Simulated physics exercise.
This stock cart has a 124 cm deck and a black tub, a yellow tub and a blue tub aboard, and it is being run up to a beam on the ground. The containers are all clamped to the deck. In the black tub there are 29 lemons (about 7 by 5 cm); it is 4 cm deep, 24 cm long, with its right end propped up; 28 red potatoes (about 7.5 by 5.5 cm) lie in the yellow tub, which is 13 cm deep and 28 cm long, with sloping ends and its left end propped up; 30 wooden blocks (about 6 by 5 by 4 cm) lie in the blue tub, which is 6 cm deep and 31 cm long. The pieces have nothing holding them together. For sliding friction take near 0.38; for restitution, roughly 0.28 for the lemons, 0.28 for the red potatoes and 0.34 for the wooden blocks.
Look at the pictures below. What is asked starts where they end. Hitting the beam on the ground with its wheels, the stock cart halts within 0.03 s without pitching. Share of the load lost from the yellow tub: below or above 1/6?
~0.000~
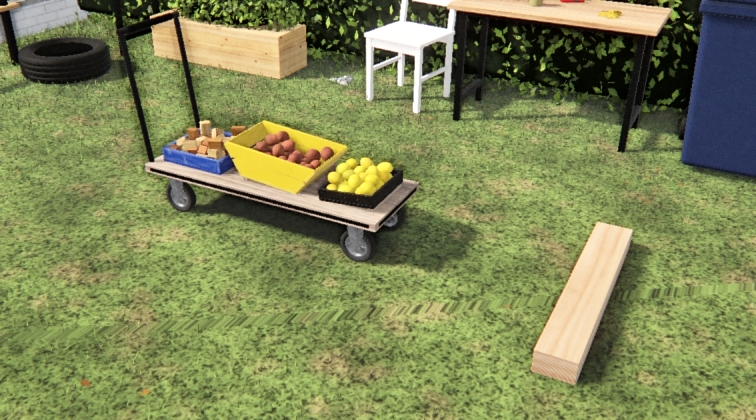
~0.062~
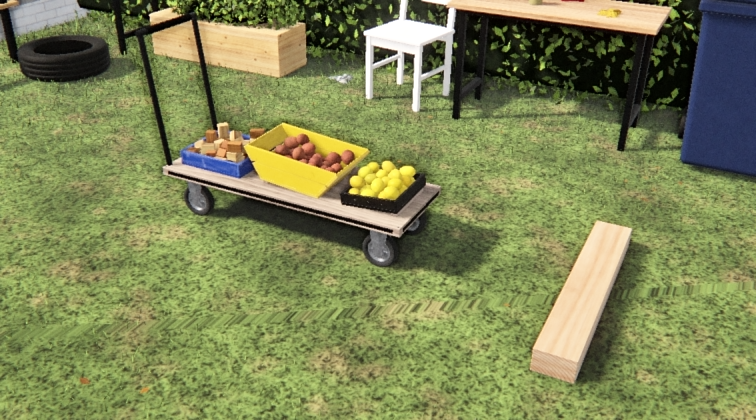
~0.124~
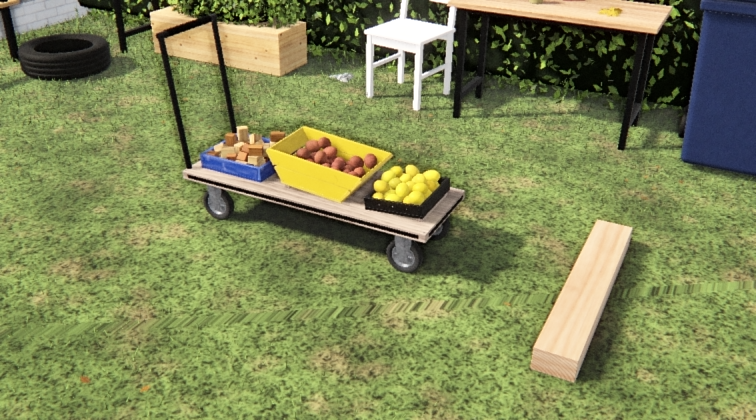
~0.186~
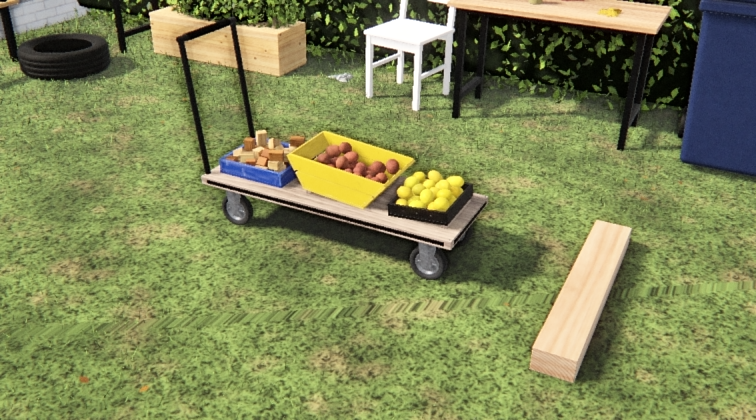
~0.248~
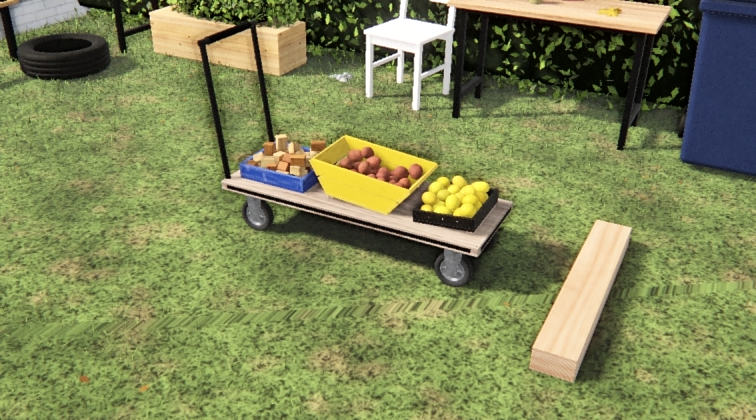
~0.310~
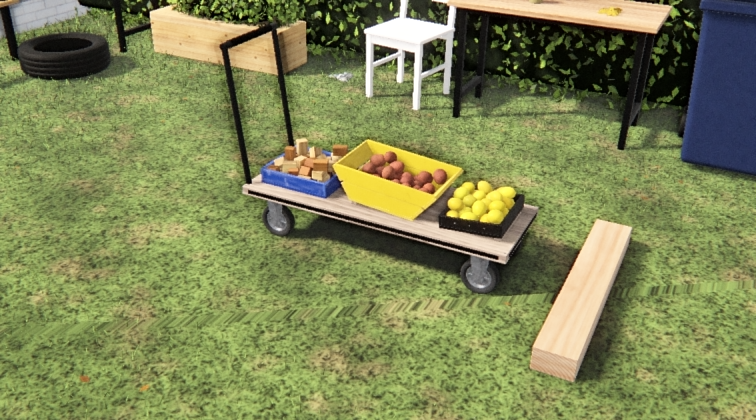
Below.
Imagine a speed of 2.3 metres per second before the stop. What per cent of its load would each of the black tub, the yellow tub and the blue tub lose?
Then the black tub sheds 40 per cent of its load, the yellow tub 10 per cent, and the blue tub 20 per cent.
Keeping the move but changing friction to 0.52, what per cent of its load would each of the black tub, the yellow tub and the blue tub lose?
Black tub 30, yellow tub 0, blue tub 30 per cent.
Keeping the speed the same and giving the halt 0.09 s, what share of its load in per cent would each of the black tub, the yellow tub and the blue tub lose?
Result - black tub: 30 percent, yellow tub: 0 percent, blue tub: 20 percent.
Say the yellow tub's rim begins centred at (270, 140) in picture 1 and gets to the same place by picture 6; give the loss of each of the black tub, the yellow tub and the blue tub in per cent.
Under that change it'd be black tub at 40, yellow tub at 10 and blue tub at 20 percent.
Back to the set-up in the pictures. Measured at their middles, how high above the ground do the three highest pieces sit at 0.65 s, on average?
Close to 42 cm, on average.
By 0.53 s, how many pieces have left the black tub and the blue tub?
Roughly - black tub: 4; blue tub: 4.
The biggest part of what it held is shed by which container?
The black tub is the one.
After 0.43 s, impact.
After 0.53 s, 4 of 29 out of the black tub, 0 of 28 out of the yellow tub and 4 of 30 out of the blue tub.
After 0.65 s, 8 of 29 out of the black tub, 0 of 28 out of the yellow tub and 4 of 30 out of the blue tub.
After 0.88 s, 8 of 29 out of the black tub, 0 of 28 out of the yellow tub and 5 of 30 out of the blue tub.
Final count (at 1.38 s), 8 of 29 out of the black tub, 0 of 28 out of the yellow tub and 5 of 30 out of the blue tub. Asked share, 0 of 28, 0 per cent.
